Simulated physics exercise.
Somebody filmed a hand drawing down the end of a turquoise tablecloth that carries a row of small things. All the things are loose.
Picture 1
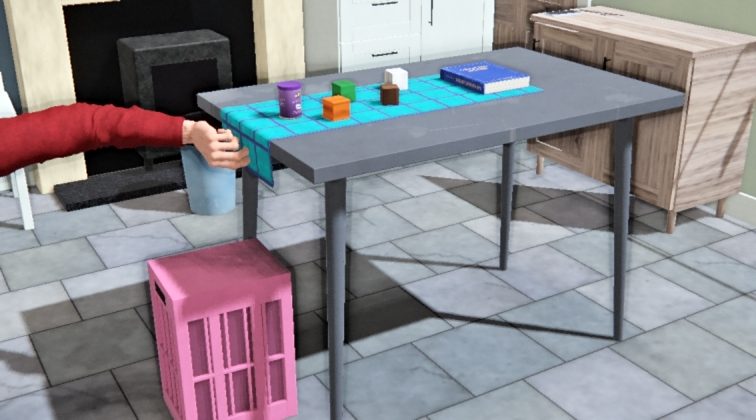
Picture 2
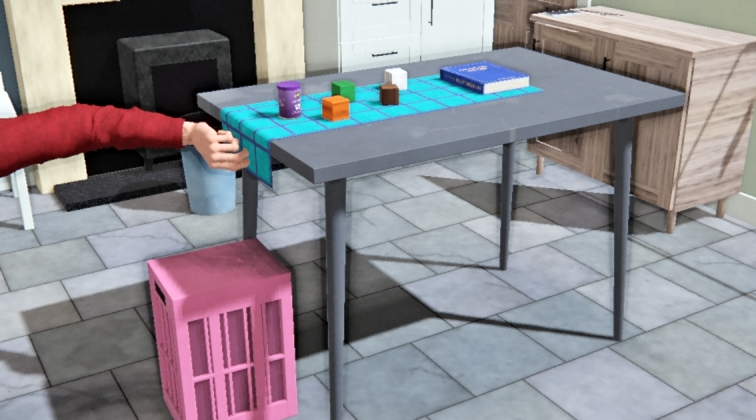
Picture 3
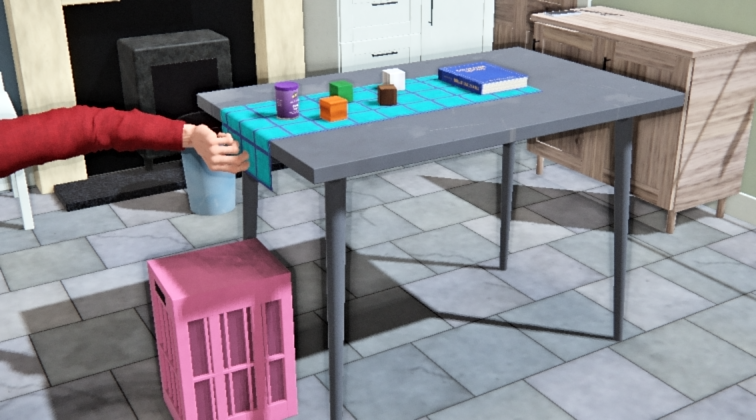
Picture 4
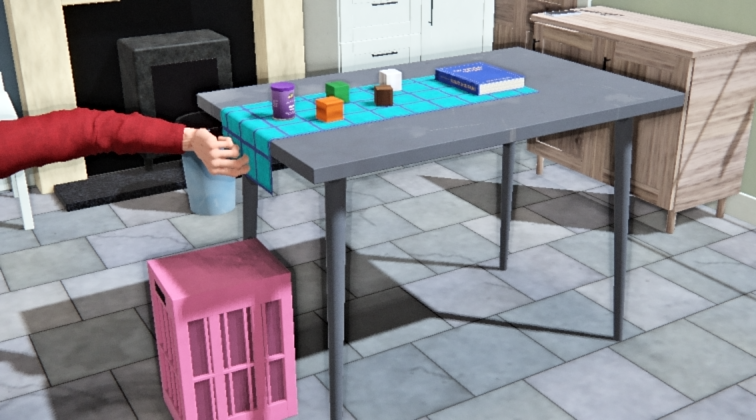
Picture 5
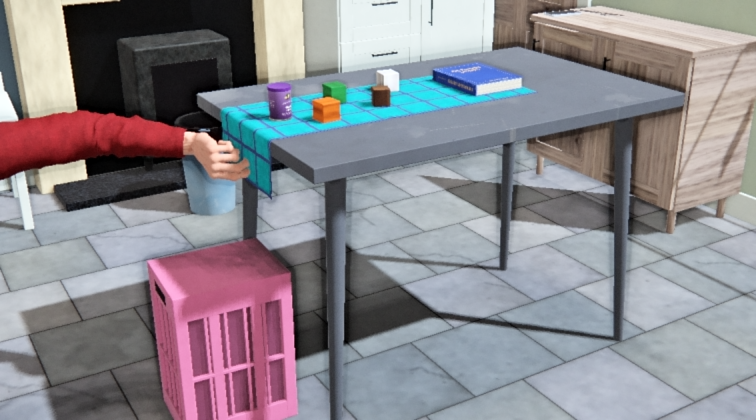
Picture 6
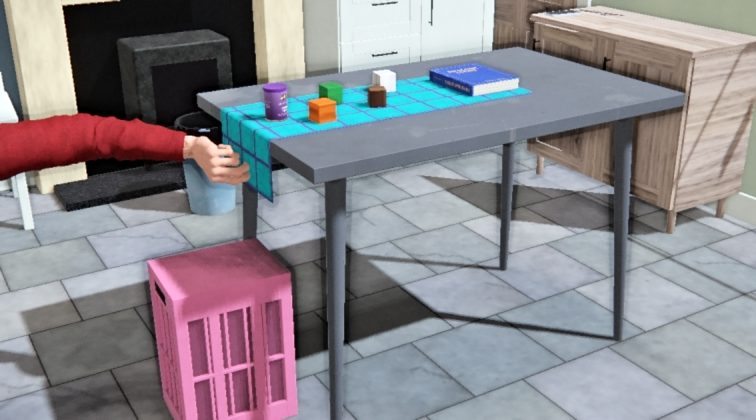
A red-sleeved hand slowly pulling a turquoise cloth down over a grey table's left edge, the can, cubes and book shifting left.
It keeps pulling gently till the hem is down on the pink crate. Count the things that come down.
The count of fallen things is two.
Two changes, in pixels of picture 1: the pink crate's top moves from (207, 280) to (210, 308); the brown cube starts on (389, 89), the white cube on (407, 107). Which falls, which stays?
The brown cube stays on; the white cube keeps its place on top.
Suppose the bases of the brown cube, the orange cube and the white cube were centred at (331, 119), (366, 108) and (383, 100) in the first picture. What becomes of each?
The brown cube tumbles off, the orange cube holds on, the white cube holds on.
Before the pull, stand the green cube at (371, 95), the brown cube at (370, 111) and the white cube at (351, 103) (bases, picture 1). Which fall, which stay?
The green cube survives; the brown cube holds on; the white cube does not fall.
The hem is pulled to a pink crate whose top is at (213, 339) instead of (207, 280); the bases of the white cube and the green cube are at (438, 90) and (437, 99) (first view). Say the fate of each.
The white cube survives, the green cube survives.
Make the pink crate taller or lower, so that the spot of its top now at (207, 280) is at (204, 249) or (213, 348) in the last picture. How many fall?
Over the edge go 1 and 4.
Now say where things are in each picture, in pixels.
In the first frame, hem (273, 188); purple can (289, 84); orange cube (336, 99); green cube (344, 83); brown cube (390, 86); white cube (396, 71); top of the crate (207, 280).
In the second frame, hem (273, 189); purple can (289, 84).
In the third frame, hem (272, 192); orange cube (333, 99).
In the fourth frame, hem (273, 196); green cube (337, 84); top of the crate (207, 280).
In the fifth frame, hem (272, 200); brown cube (381, 87).
In the sixth frame, hem (274, 204); purple can (275, 86); orange cube (322, 101); green cube (331, 85); brown cube (377, 88); white cube (384, 72).
Soon after, hem near (249, 224); purple can gone.
After that, hem on the crate; purple can and orange cube gone.
In the end, hem on the crate; purple can and orange cube gone. It carries off two.
